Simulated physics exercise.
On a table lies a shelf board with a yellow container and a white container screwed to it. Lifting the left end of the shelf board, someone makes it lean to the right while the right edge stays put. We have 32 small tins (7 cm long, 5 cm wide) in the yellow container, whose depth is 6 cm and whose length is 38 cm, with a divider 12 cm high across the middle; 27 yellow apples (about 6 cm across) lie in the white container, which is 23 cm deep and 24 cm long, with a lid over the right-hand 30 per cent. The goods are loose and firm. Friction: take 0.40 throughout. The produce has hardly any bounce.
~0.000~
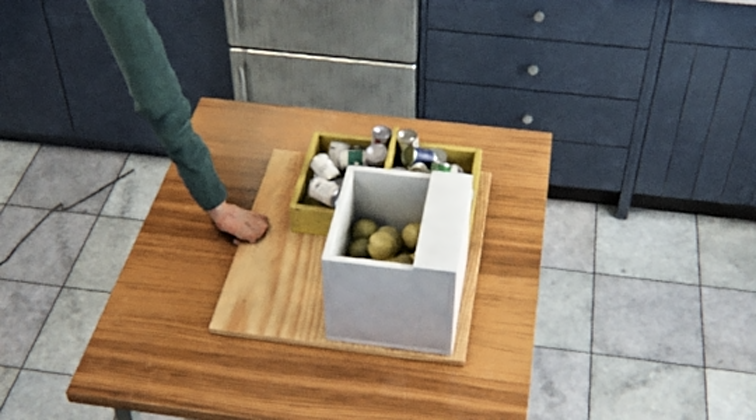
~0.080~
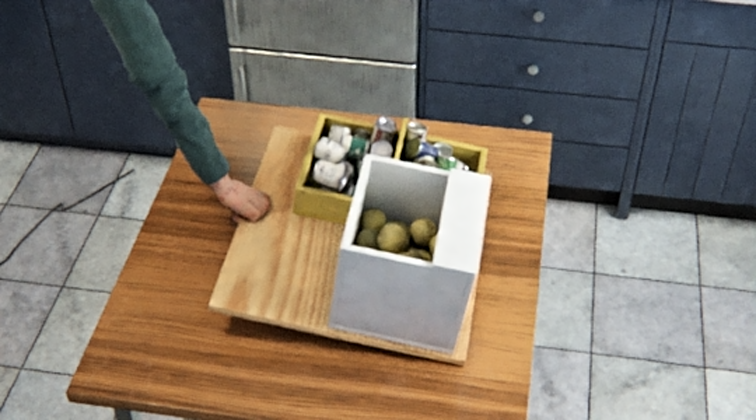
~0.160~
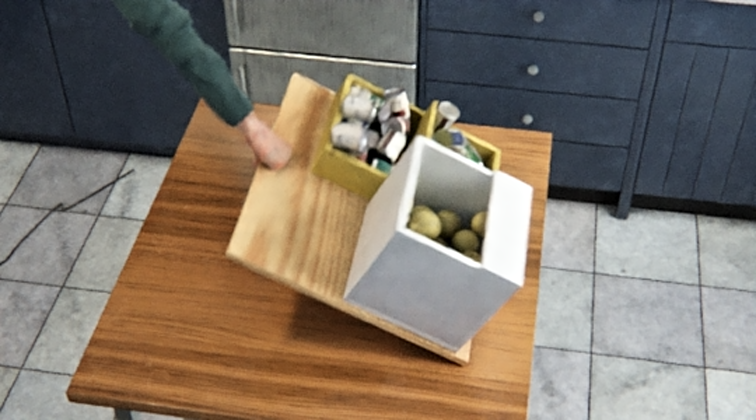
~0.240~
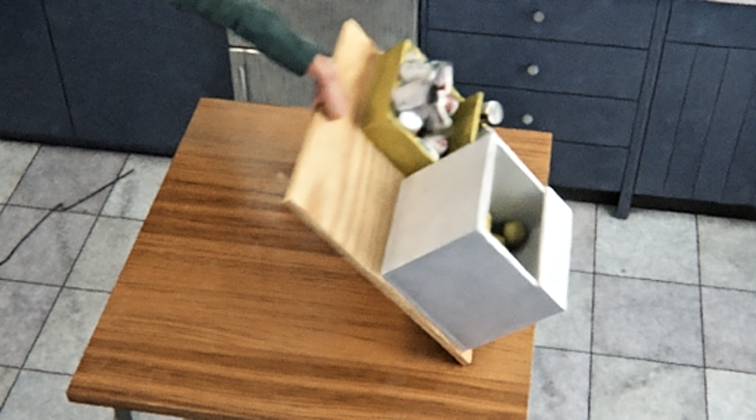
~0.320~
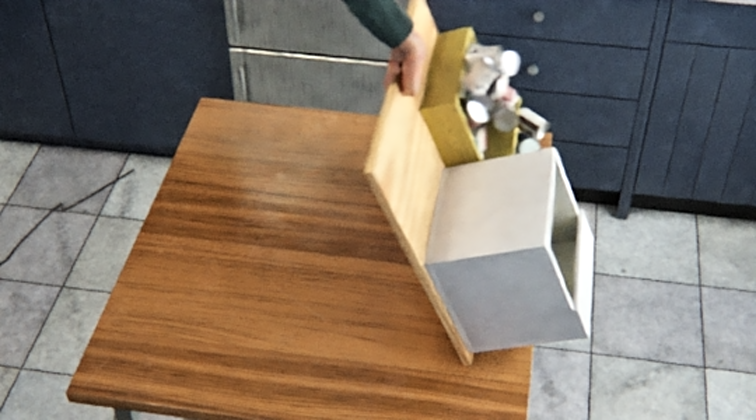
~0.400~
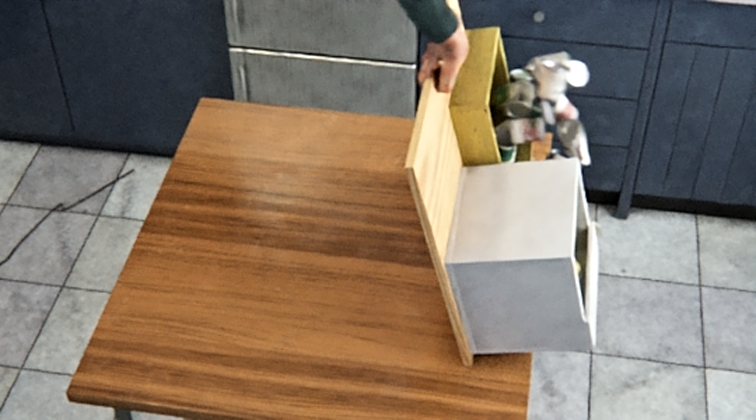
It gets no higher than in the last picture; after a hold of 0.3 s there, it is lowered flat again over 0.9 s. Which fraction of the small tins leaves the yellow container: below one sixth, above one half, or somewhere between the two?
Above one half.
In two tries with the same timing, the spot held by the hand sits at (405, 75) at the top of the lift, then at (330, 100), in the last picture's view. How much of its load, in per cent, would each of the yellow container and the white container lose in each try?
Yellow container: 70 %, then 30 %; white container: 0 %, then 0 %.
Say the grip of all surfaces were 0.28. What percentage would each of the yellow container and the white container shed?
Yellow container 90, white container 10 per cent.
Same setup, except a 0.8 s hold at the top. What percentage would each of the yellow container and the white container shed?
In that case yellow container 70, white container 0 per cent.
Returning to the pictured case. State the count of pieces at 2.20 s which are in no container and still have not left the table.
Near 0, give or take.
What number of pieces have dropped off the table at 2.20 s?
About 25.
After 0.69 s, tilt 76°; 26 of 32 out of the yellow container and 1 of 27 out of the white container.
After 1.05 s, tilt 50°; 26 of 32 out of the yellow container and 1 of 27 out of the white container.
After 1.55 s, tilt 1°; 26 of 32 out of the yellow container and 1 of 27 out of the white container.
Outcome (at 2.20 s), 26 of 32 out of the yellow container and 1 of 27 out of the white container. Asked share, 26 of 32, 81 per cent.
